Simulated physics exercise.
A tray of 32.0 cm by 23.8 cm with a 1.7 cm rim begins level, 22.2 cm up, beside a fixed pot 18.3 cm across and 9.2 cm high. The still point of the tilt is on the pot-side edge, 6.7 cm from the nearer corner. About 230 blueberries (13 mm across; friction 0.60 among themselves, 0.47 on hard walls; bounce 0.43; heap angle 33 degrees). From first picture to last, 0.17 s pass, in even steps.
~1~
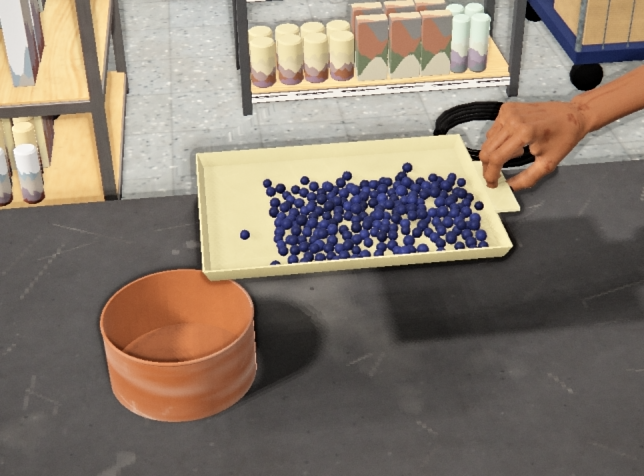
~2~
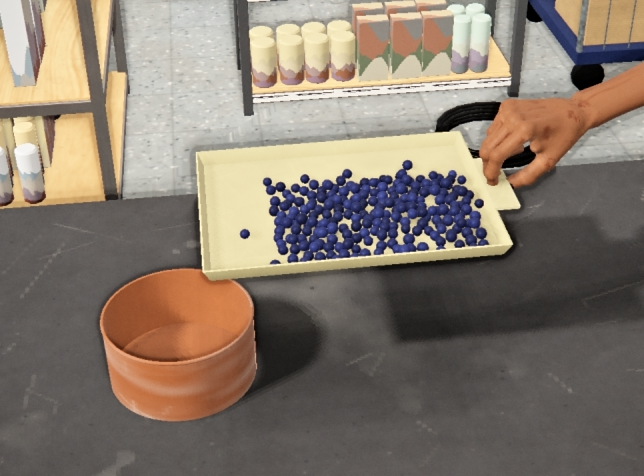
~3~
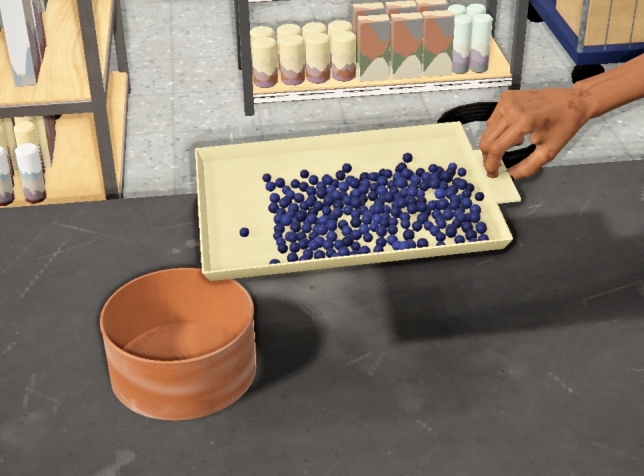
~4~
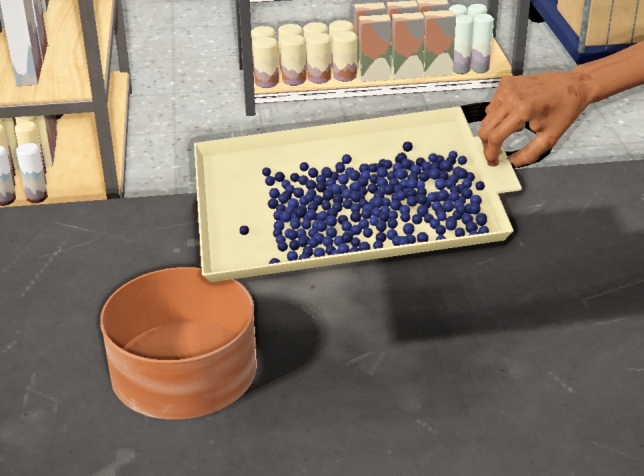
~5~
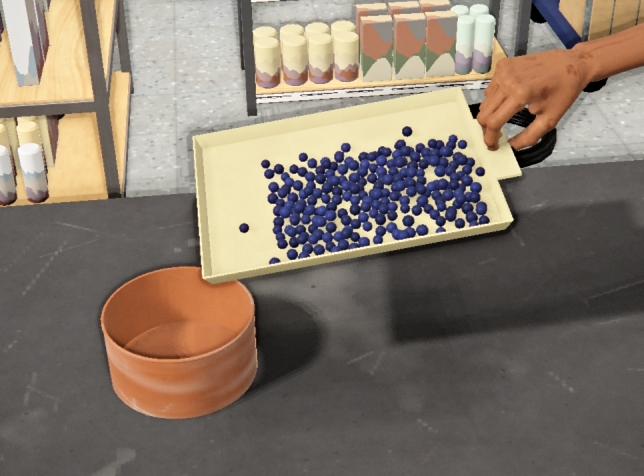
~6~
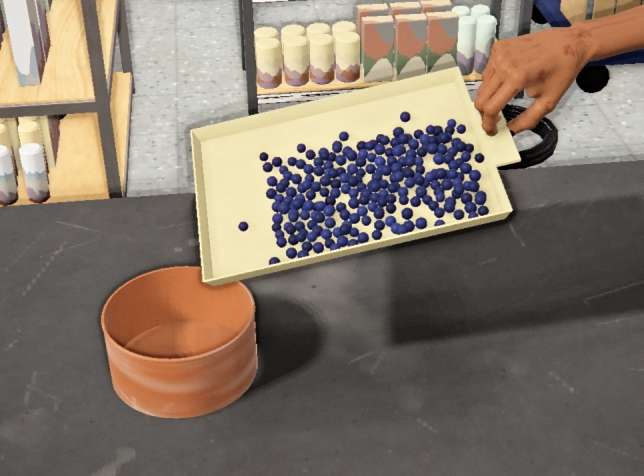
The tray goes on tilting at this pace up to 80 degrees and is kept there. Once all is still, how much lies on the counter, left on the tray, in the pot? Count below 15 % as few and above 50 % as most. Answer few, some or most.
On the counter: Most; left on the tray: Few; in the pot: Few.
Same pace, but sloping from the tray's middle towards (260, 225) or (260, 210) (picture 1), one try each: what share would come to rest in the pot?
About 35 and 65 per cent.
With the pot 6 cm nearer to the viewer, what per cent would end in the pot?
It would be near 45 per cent.
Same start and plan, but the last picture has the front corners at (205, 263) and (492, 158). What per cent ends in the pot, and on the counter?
Pot 60, counter 40.
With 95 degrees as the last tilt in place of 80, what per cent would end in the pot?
Then about 0 per cent.
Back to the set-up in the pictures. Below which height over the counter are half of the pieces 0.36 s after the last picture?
Roughly 28 cm.
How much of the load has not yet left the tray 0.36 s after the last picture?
Roughly 95 per cent.
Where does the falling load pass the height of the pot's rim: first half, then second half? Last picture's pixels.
First near (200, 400), later near (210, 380).
Then, 0.22 s after the last picture, tilt 50 degrees; the tray holds 100 %, the pot 0 %.
Then, 0.36 s after the last picture, tilt 71 degrees; the tray holds 95 %, the pot 0 %.
Then, 0.63 s after the last picture, tilt 80 degrees; the tray holds 5 %, the pot 0 %.
In the end, counter 100 %, tray 0 %, pot 0 %.
